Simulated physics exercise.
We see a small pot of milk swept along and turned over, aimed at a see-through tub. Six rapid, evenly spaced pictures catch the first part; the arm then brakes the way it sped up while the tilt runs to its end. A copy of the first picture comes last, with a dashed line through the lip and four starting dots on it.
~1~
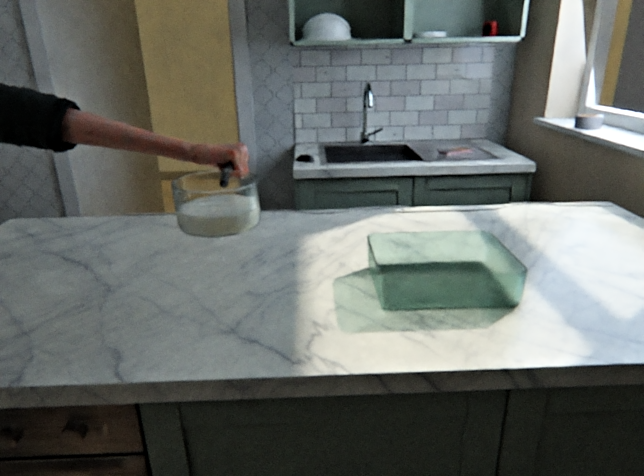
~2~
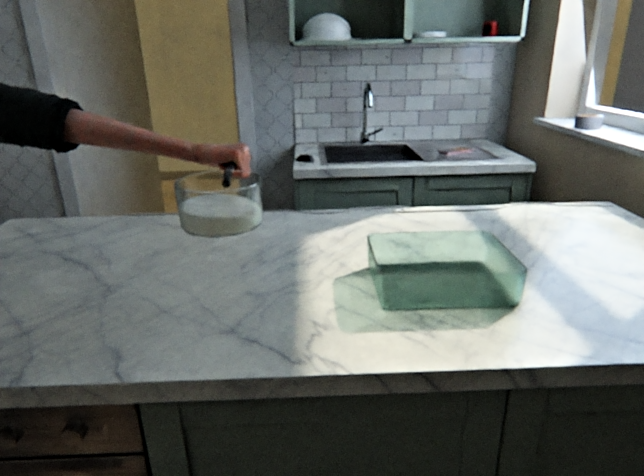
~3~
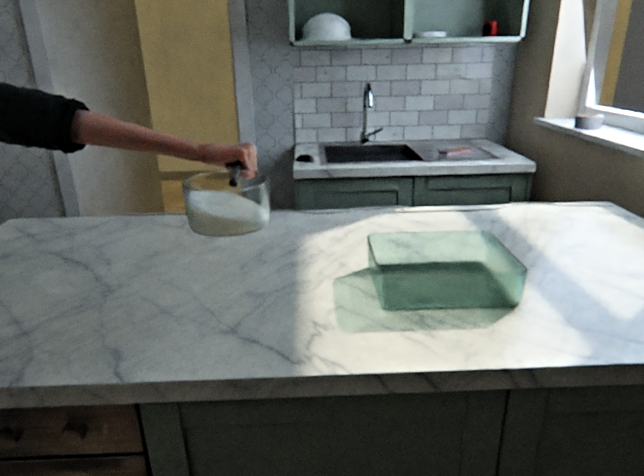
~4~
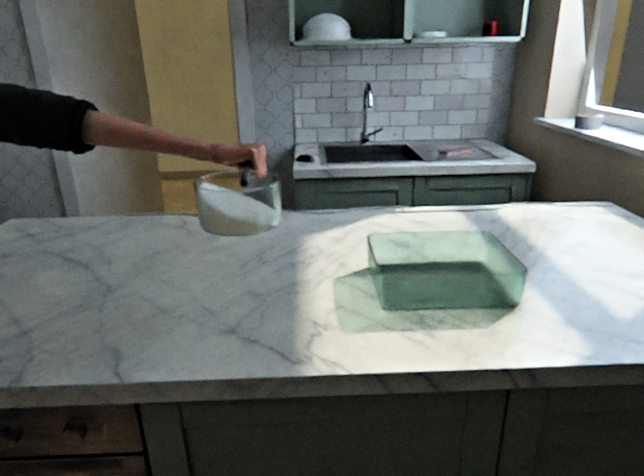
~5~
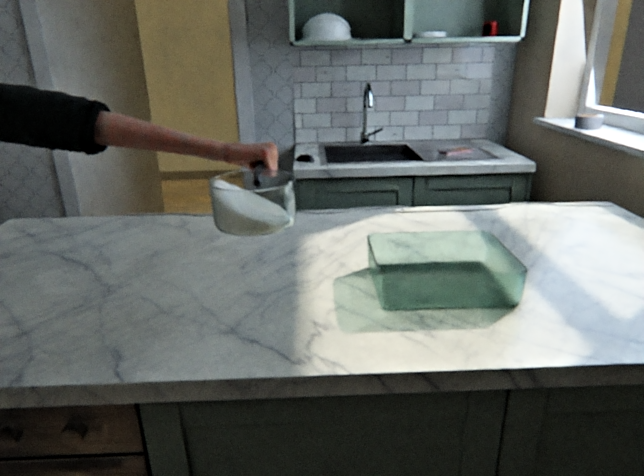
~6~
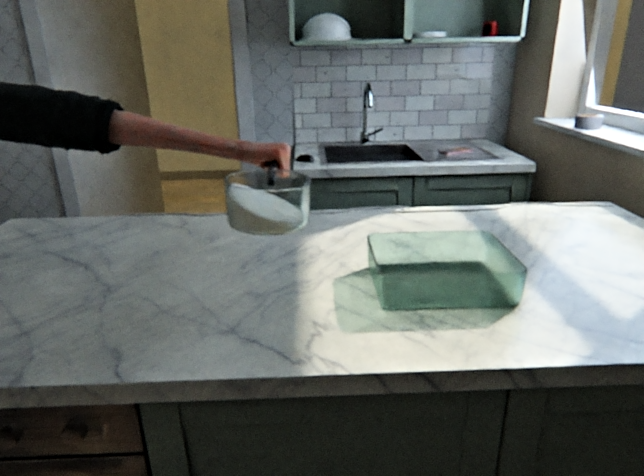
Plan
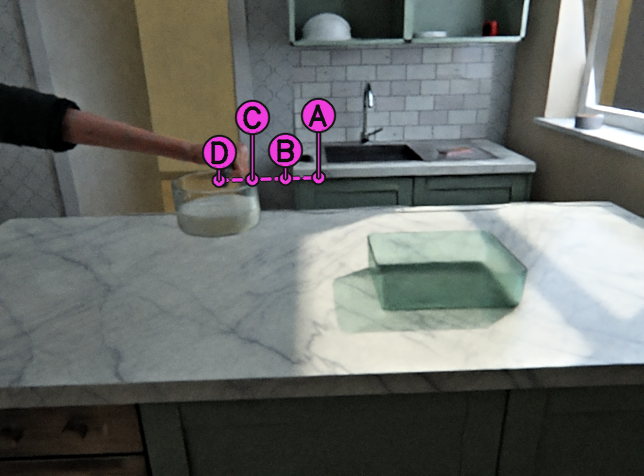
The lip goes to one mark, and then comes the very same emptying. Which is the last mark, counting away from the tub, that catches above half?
Place B just does it.
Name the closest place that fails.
C.
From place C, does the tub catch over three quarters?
No, less.
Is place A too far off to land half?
No.
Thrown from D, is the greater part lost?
Yes.
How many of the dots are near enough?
Two.
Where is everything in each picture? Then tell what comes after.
Upright, lip at (257, 179); tub from (380, 309) to (520, 304); nothing has left yet.
Upright, lip at (259, 179); nothing has left yet.
Upright, lip at (267, 179); nothing has left yet.
Upright, lip at (279, 178); nothing has left yet.
Upright, lip at (293, 178); nothing has left yet.
Tipped about 3°, lip at (309, 179); nothing has left yet.
On the marked copy, A at (318, 177); B at (285, 178); C at (252, 179); D at (219, 180).
For place A, about 88 % lands in the tub, 5 % falls short and 7 % goes beside or beyond.
For place B, about 62 % lands in the tub, 29 % falls short and 9 % goes beside or beyond.
For place C, about 35 % lands in the tub, 58 % falls short and 7 % goes beside or beyond.
For place D, about 16 % lands in the tub, 81 % falls short and 3 % goes beside or beyond.
